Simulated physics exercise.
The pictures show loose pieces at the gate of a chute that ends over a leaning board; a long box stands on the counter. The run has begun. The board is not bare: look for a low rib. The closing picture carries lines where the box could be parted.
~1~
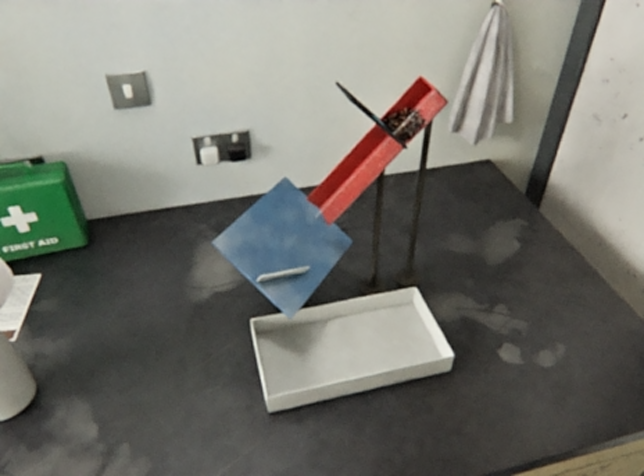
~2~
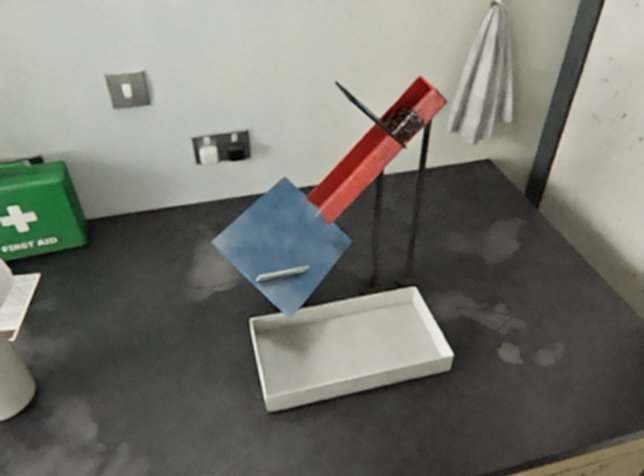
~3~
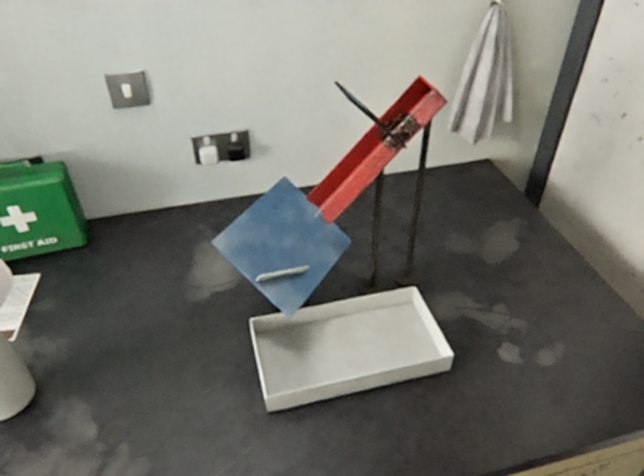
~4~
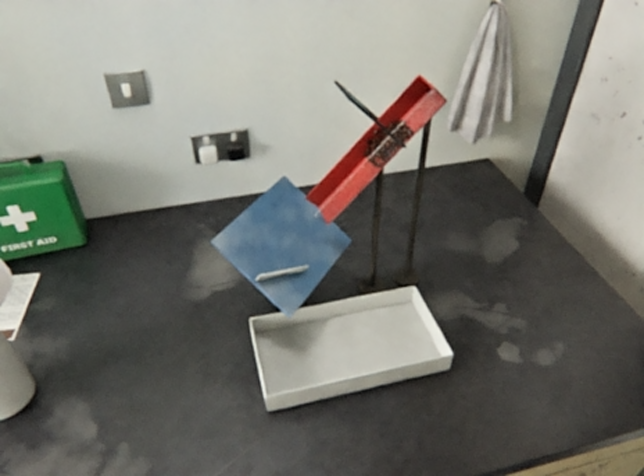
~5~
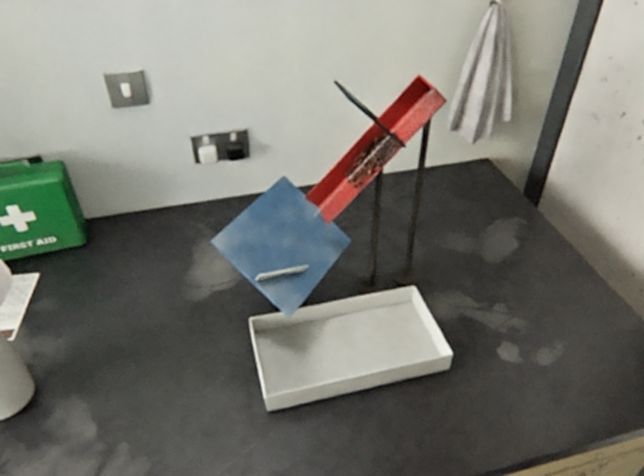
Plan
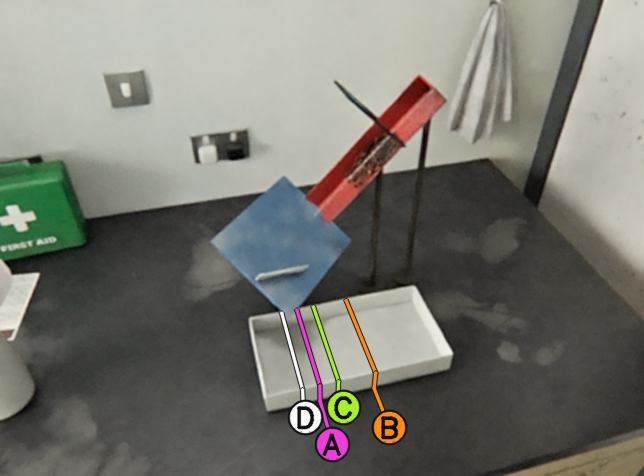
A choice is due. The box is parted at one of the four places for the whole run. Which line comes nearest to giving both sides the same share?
Line B does it best.
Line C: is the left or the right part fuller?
The right side.
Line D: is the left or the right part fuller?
More lands on the right.
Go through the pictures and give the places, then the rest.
The first frame shows load behind the gate at (402, 124), chocolate balls; lip of the chute at (324, 217), sloping fairly steeply.
The second frame shows middle of the board at (288, 242), tilted fairly steeply; middle of its low edge at (324, 277); of its high edge at (251, 206).
The third frame shows front corners of the box at (267, 397) and (453, 355), empty; front of the load at (380, 138).
The fourth frame shows middle of the load at (388, 143); its front at (370, 159), about a third of the way to the lip; rib from (260, 276) to (309, 266).
The fifth frame shows middle of the load at (372, 157); its front at (349, 181), about two thirds of the way to the lip.
On the marked copy, line A crosses the front rim at (319, 384); line B crosses the front rim at (375, 371); line C crosses the front rim at (338, 380); line D crosses the front rim at (302, 388).
With A, of what is caught, a small part on the left of the divider, most on the right.
With B, of what is caught, about half on the left of the divider, about half on the right.
With C, of what is caught, about a quarter on the left of the divider, most on the right.
With D, of what is caught, a small part on the left of the divider, nearly all on the right.
